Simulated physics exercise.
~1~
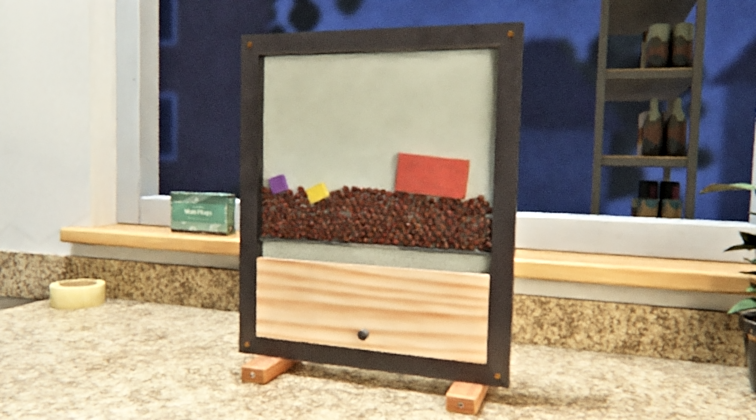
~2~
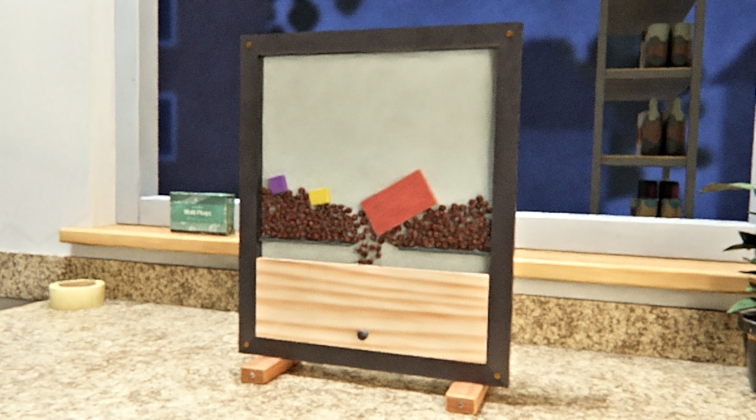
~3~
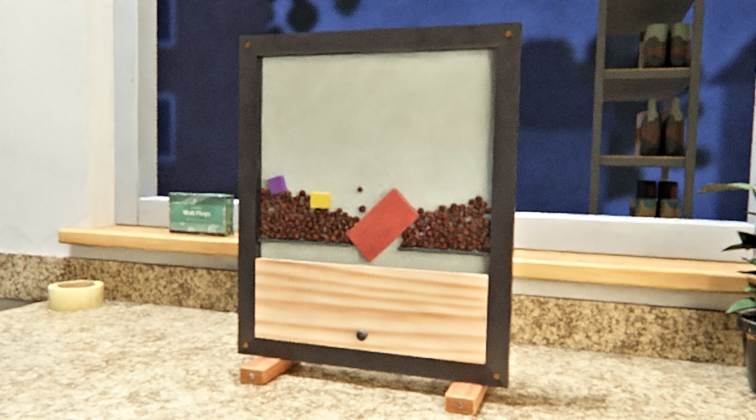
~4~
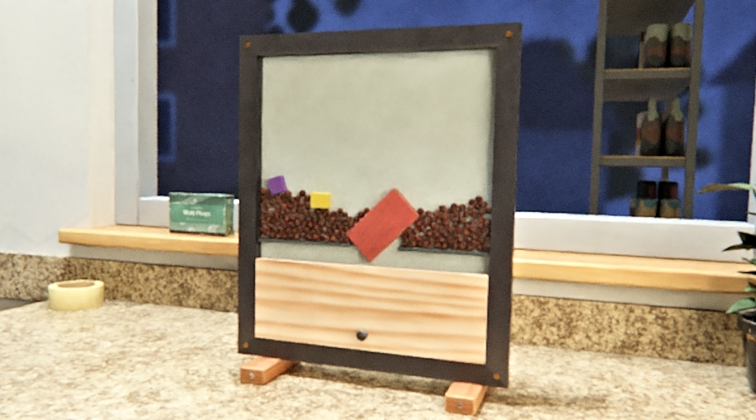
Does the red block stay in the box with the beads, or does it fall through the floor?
It stays in the box. The red block tips and slides down to the left, then comes to rest tilted at the gap among the remaining beads.
